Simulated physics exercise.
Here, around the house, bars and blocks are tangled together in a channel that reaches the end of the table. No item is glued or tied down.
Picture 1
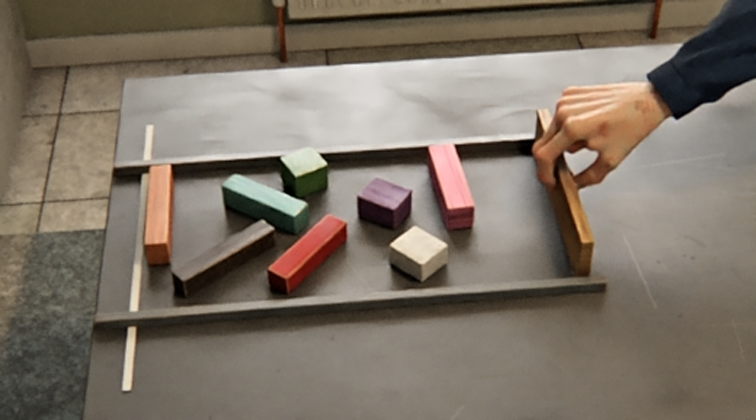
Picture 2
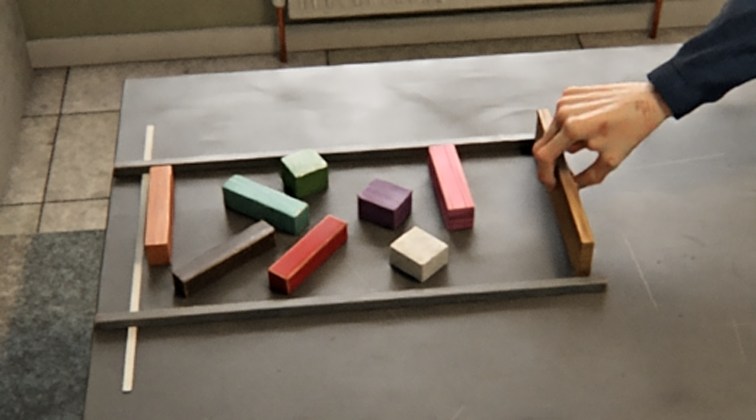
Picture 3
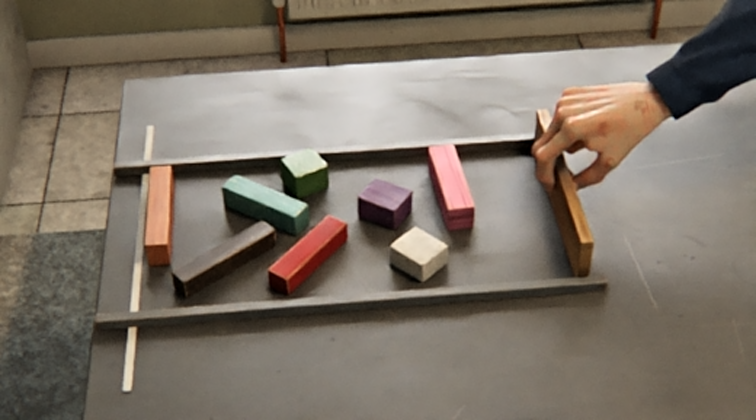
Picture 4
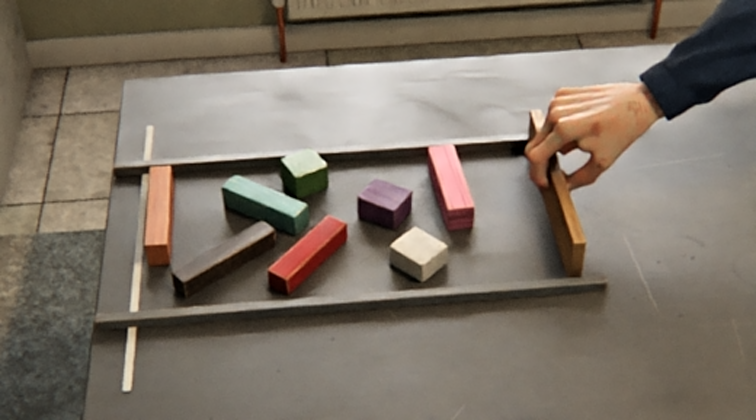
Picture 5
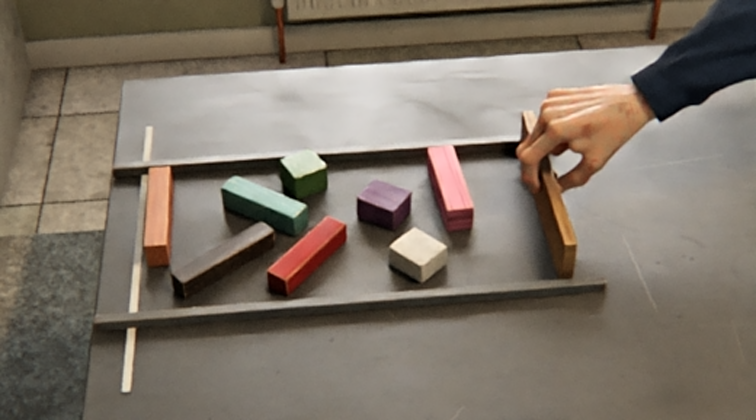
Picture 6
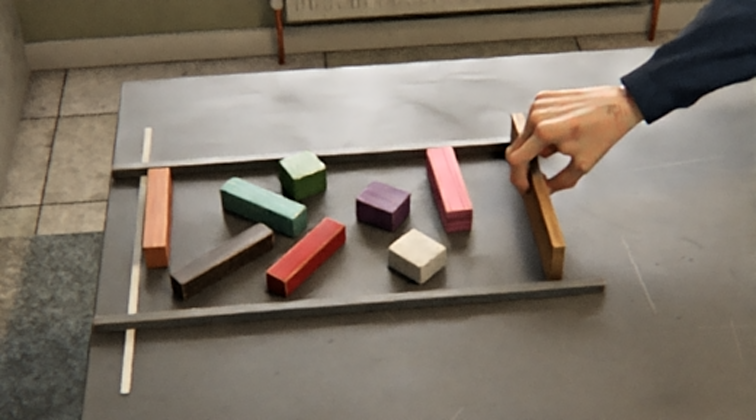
On a dark tabletop, a hand held a wooden board upright across a channel of scattered coloured bars and blocks, then slid it a short way left, while the pieces stayed practically still.
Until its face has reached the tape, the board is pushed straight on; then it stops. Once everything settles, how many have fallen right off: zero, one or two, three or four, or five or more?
By then, five or more have fallen off.
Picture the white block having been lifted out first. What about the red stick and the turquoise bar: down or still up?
The red stick is kept; the turquoise bar goes over.
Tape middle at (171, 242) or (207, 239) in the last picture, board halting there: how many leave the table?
Ending up on the floor: First try 3, second try 1.
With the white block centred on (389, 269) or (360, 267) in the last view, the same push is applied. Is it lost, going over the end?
Place by place, it remains up; holds on.
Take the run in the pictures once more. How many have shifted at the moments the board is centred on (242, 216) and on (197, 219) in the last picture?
By the first moment it's 8, by the second it's 8.
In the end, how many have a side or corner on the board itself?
It's touching 2 at the end.
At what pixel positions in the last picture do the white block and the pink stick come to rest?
I'd say approximately (114, 274) and then (125, 211).
Early on, none off yet; orange bar at rest near (158, 216); black bar at rest near (223, 261); turquoise bar at rest near (263, 207).
A while later, none off yet; orange bar at rest near (158, 216); black bar travelled a little near (205, 266); turquoise bar travelled a little near (213, 204).
Further along, none off yet; orange bar travelled a little near (101, 219); black bar travelled about its own width near (131, 272); turquoise bar travelled about its own width near (127, 203).
Finally, the number that fall off is five or more; lost, purple block, green block, red stick, turquoise bar, black bar and orange bar.
